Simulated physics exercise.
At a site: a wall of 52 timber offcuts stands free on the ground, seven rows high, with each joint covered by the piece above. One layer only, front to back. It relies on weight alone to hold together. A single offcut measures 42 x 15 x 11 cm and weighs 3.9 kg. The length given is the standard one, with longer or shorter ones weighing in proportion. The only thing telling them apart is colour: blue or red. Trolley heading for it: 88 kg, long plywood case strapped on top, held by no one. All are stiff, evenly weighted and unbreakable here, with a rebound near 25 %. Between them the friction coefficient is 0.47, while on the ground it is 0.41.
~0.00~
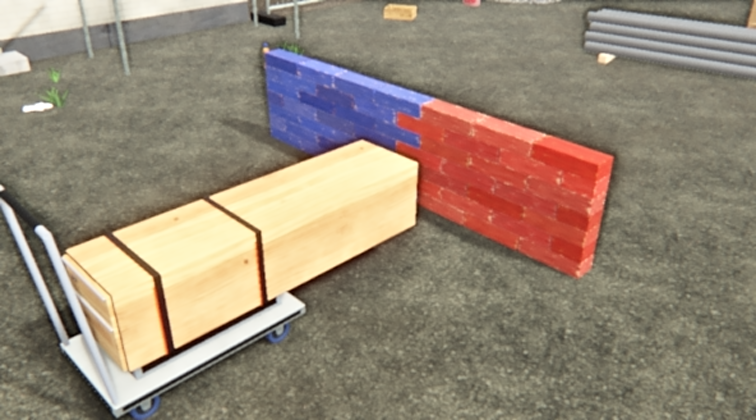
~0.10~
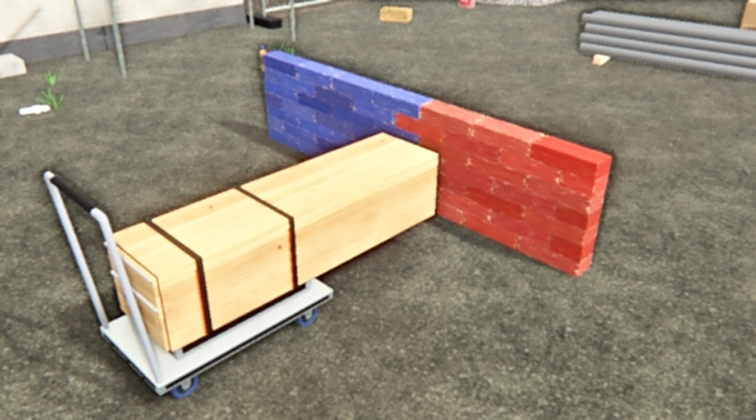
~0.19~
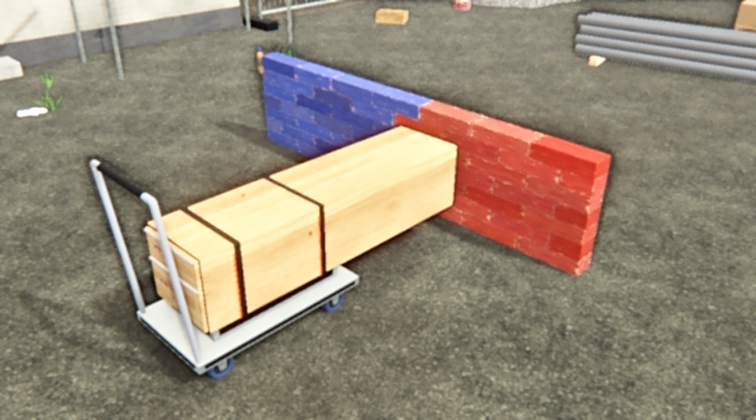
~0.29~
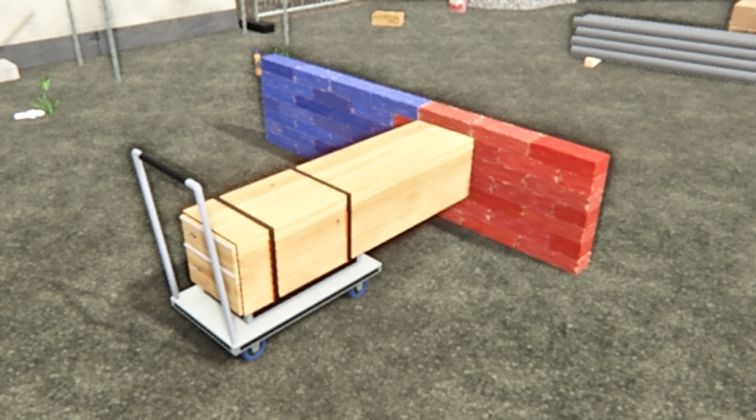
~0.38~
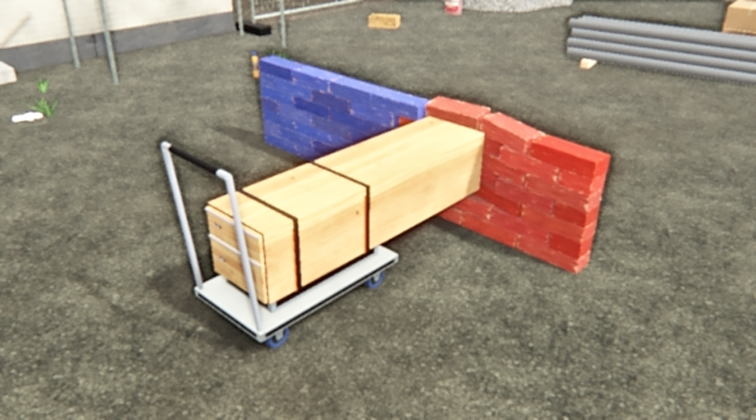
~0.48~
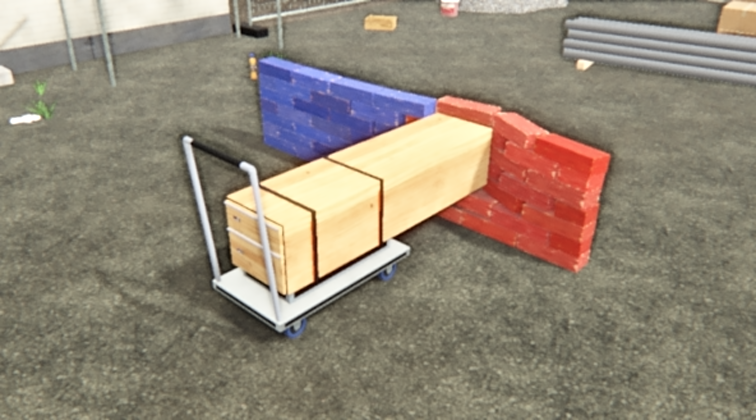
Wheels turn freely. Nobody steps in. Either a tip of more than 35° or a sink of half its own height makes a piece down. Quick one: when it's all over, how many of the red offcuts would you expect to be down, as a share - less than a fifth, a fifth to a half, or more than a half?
I'd say more than a half.
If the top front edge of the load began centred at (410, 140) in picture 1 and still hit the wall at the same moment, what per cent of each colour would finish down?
Blue 30%, red 70%.
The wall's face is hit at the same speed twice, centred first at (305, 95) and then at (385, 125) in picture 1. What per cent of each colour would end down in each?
For blue it's 60 then 50 per cent, for red 0 then 20 per cent.
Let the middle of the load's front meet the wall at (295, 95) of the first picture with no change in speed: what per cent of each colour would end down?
Then blue ends 60 per cent down and red 0 per cent.
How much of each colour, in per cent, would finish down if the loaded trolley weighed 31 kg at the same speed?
For blue it's 10, for red it's 70 in a hundred.
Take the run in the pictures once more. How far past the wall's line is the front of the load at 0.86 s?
50 cm.
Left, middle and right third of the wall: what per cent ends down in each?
I'd put it at 0 % left, 50 % middle and 60 % right.
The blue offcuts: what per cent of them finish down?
Blue share down - 10 in a hundred.
By 0.62 s, load 30 cm past the wall's line, still rolling; 7 of the 24 red offcuts down (7 of 52 in all colours); top red offcut tilted 18°, 44 mm lower.
By 0.86 s, load 50 cm past the wall's line, still rolling; 16 of the 24 red offcuts down (20 of 52 in all colours); top red offcut tilted 53°, 37 cm lower.
By 1.24 s, load 79 cm past the wall's line, still rolling; 16 of the 24 red offcuts down (20 of 52 in all colours); top red offcut upside down.
When it is over (2.2 s), load 1.09 m past the wall's line, stopped; 16 of the 24 red offcuts down (20 of 52 in all colours); top red offcut upside down; top blue offcut unmoved. That is 67 per cent. In pixels of the last frame, middles, top red offcut near (663, 179), top blue offcut near (282, 70).
